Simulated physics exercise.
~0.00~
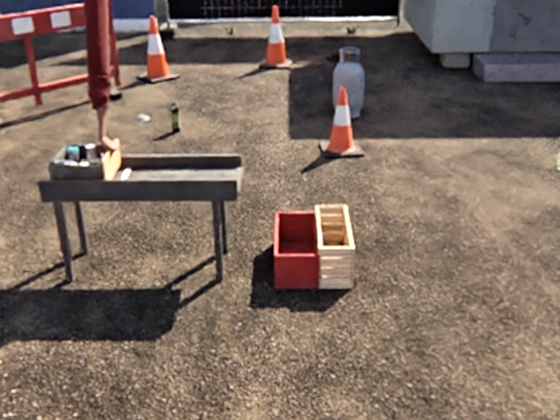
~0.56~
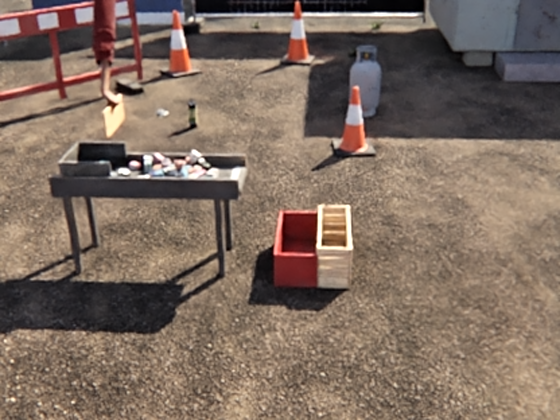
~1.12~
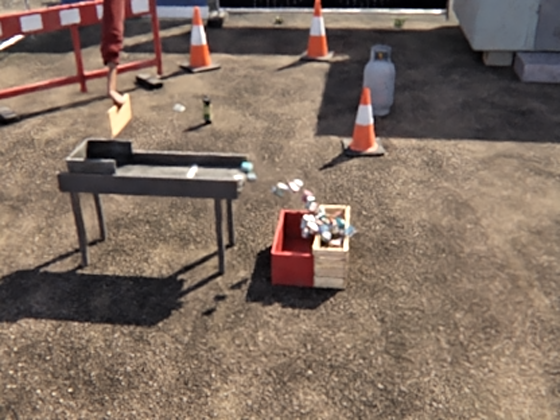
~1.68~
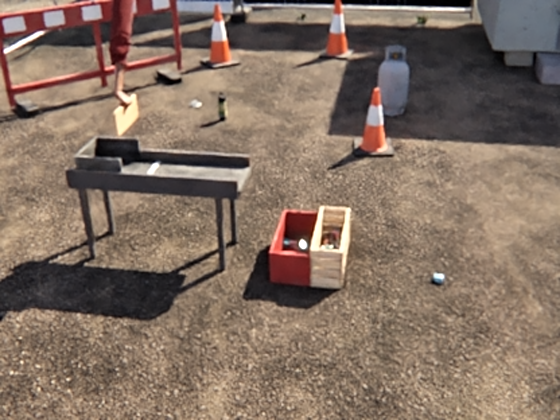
Small cartons spilling rightward off a raised conveyor after its gate lifts, most landing in red and wooden boxes, one on the ground beyond.
